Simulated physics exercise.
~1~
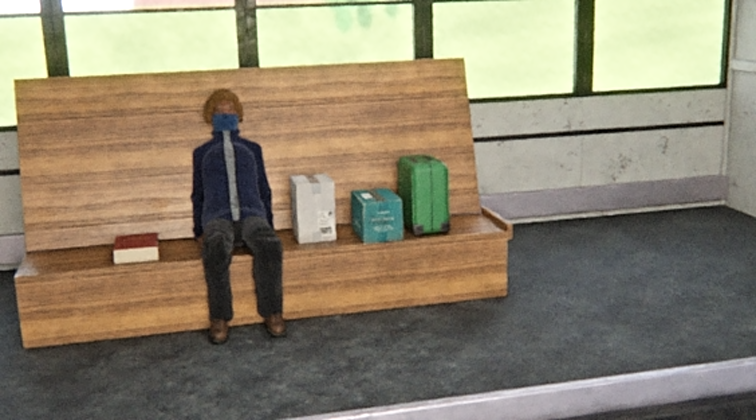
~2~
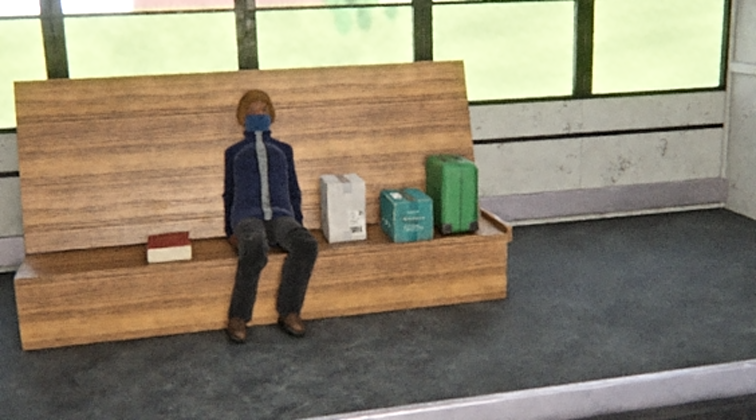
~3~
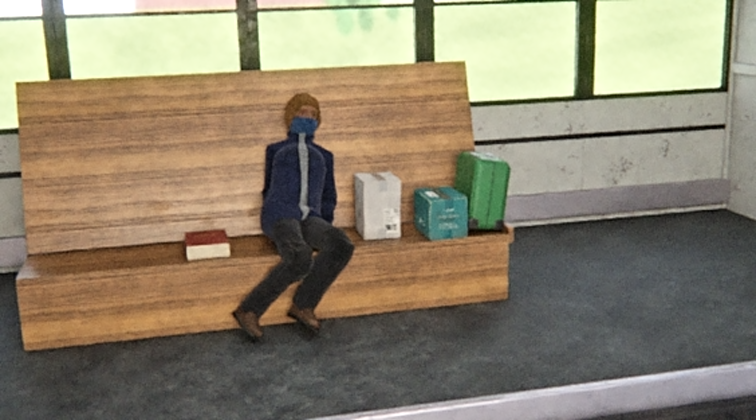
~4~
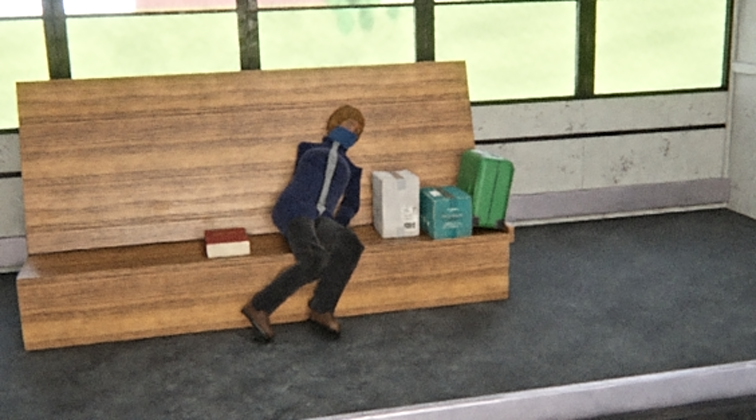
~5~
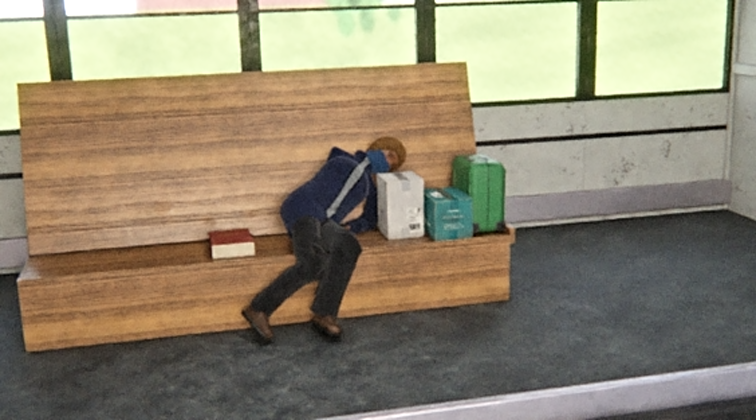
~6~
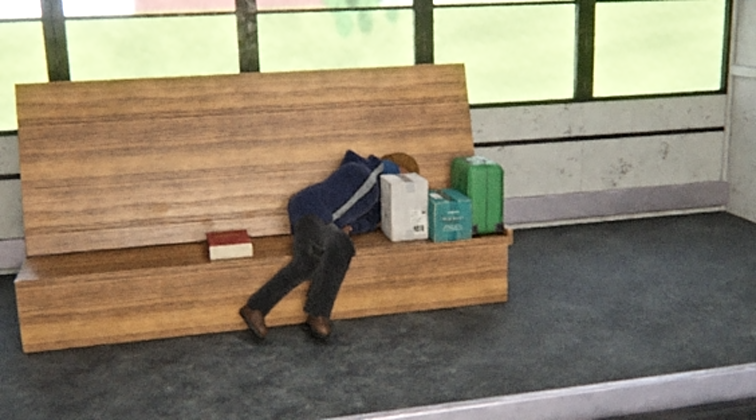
On a metro car's side bench, a masked commuter and luggage slide right, the commuter slumping behind a white box, everything staying aboard.
